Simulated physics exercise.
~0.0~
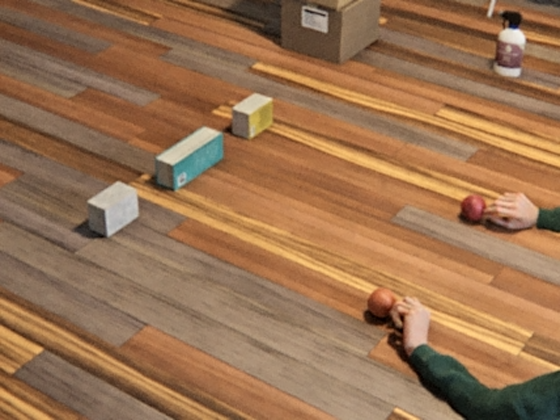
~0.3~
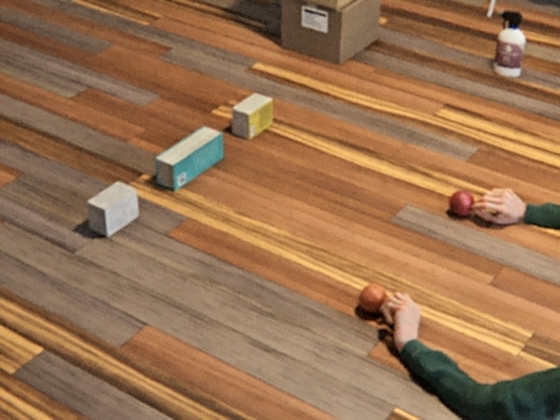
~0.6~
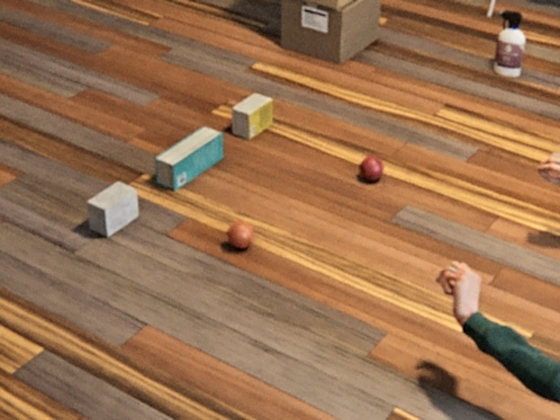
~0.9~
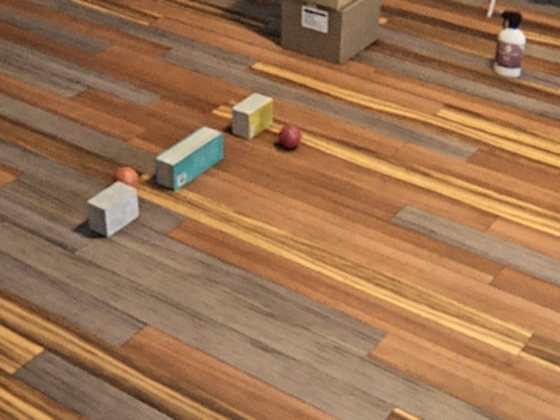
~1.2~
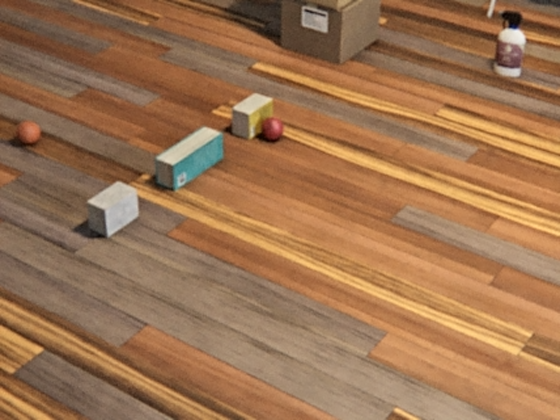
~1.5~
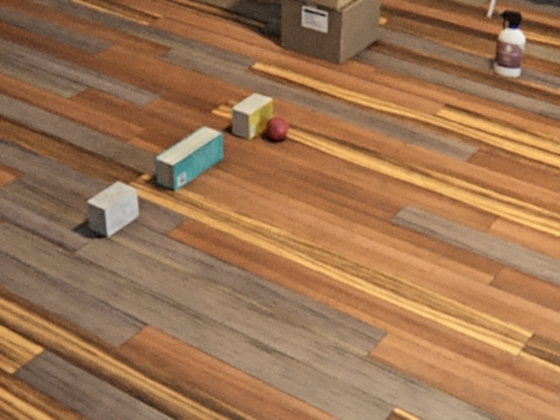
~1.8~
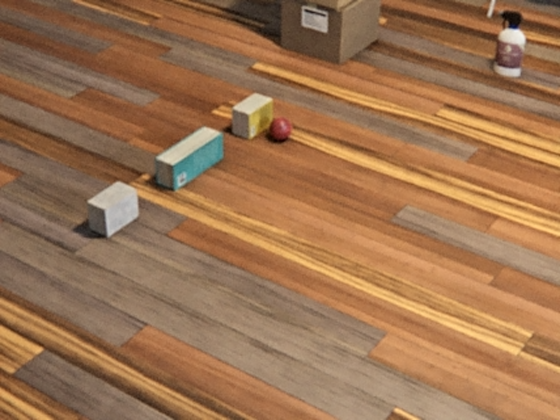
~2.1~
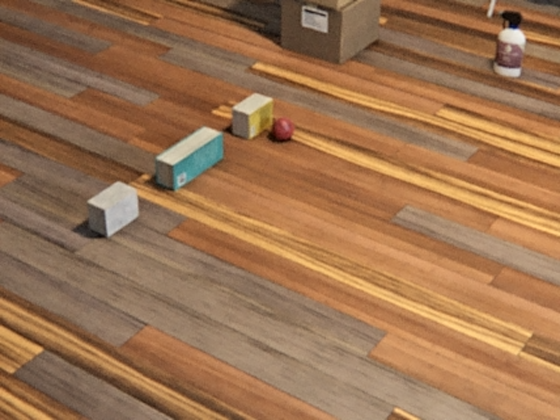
The clip opens on a striped wooden floor with a white block, a turquoise book-like block and a small yellow one set in a slanting row, while two hands at the right hold a red ball and an orange one. The hands push both leftward, then let go and draw back. The orange ball rolls up and left, slipping between the white and turquoise blocks. The red ball reaches the yellow block, bumps it and rolls back slightly. The orange one carries on out of view at the left, and the red ball ends at rest beside the yellow block.
